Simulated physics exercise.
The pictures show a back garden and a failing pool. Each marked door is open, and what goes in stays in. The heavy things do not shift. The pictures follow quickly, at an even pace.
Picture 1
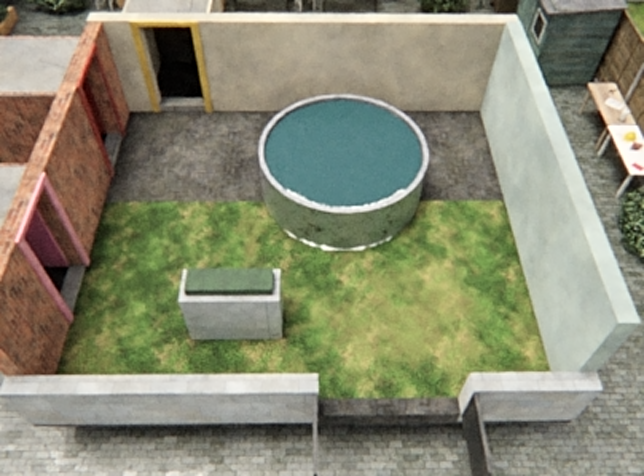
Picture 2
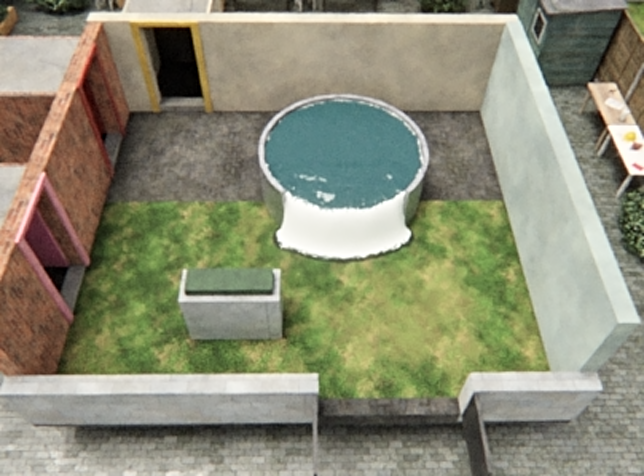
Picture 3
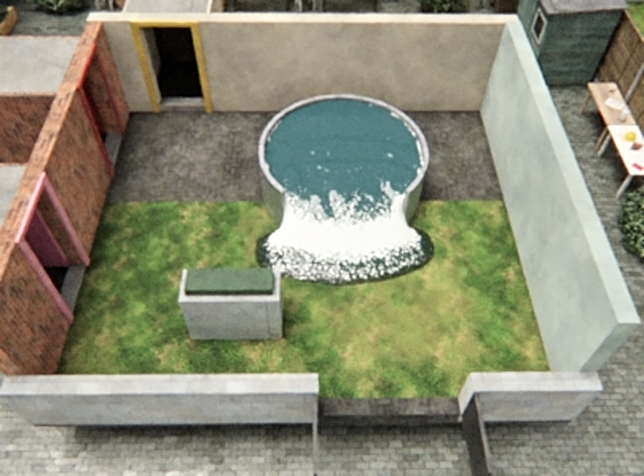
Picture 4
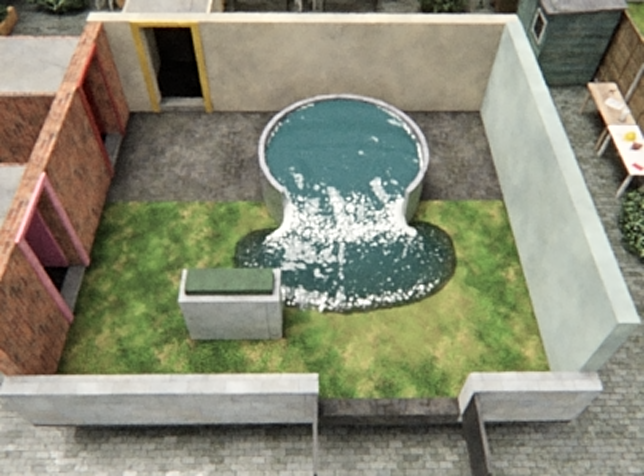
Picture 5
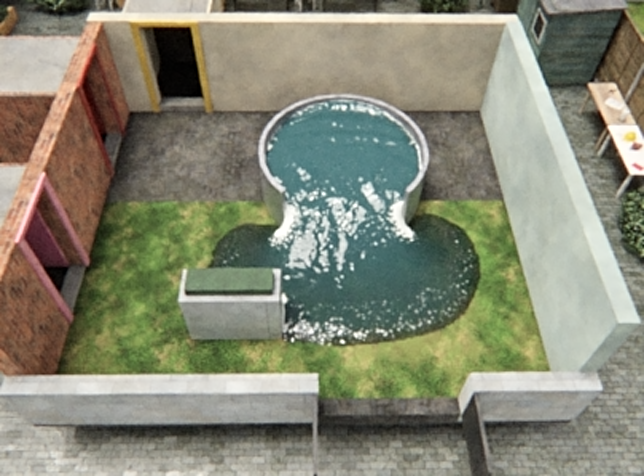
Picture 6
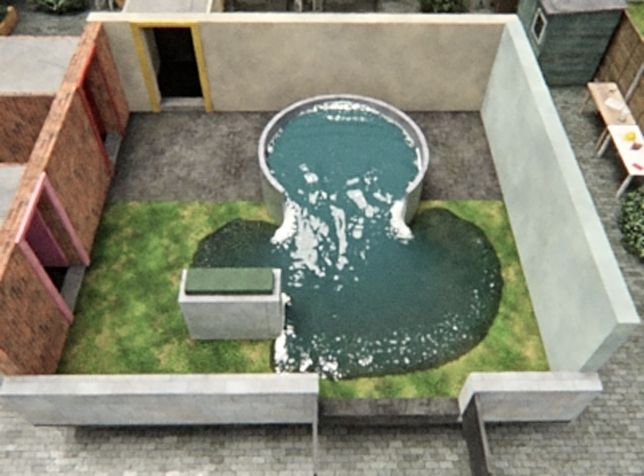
Water bursts from a round pool in a walled back garden, seen from high above the low front wall. The grey-rimmed pool stands towards the back on dark ground and grass, with a green-topped grey block to the front left, brick at left and a pale wall at right. A white sheet drops from the pool's near side, breaks into foam and spreads as a dark teal sheet around the block.
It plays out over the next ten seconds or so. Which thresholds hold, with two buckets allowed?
The pink door floods; the red door holds within the limit; the yellow door holds within the limit.
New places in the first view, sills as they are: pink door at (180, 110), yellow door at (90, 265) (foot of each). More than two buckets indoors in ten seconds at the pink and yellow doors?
One by one: The pink one lets less in; the yellow one stays under.
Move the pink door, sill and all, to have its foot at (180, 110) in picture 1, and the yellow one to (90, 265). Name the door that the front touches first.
That is the yellow one.
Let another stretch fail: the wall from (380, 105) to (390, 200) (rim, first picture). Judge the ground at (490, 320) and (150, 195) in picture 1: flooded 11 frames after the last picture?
One after the other: Flooded, no water.
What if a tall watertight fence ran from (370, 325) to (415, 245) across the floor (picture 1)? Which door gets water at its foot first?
The pink one.
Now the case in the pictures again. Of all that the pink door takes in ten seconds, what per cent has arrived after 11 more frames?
Some 0 per cent.
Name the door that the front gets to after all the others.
It is the door marked yellow.
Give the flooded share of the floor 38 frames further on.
Roughly 90 per cent.
A moment on, water covers 45 % of the floor; the pink door not reached, the red door not reached, the yellow door not reached.
Next, water covers 55 % of the floor; the pink door under two buckets in, the red door not reached, the yellow door not reached.
Then, water covers 65 % of the floor; the pink door over two buckets in, the red door not reached, the yellow door not reached.
Later, water covers 90 % of the floor; the pink door over two buckets in, the red door wet at the sill, nothing in, the yellow door wet at the sill, nothing in.
In the end, water covers 100 % of the floor; the pink door far over two buckets in, the red door wet at the sill, nothing in, the yellow door wet at the sill, nothing in.
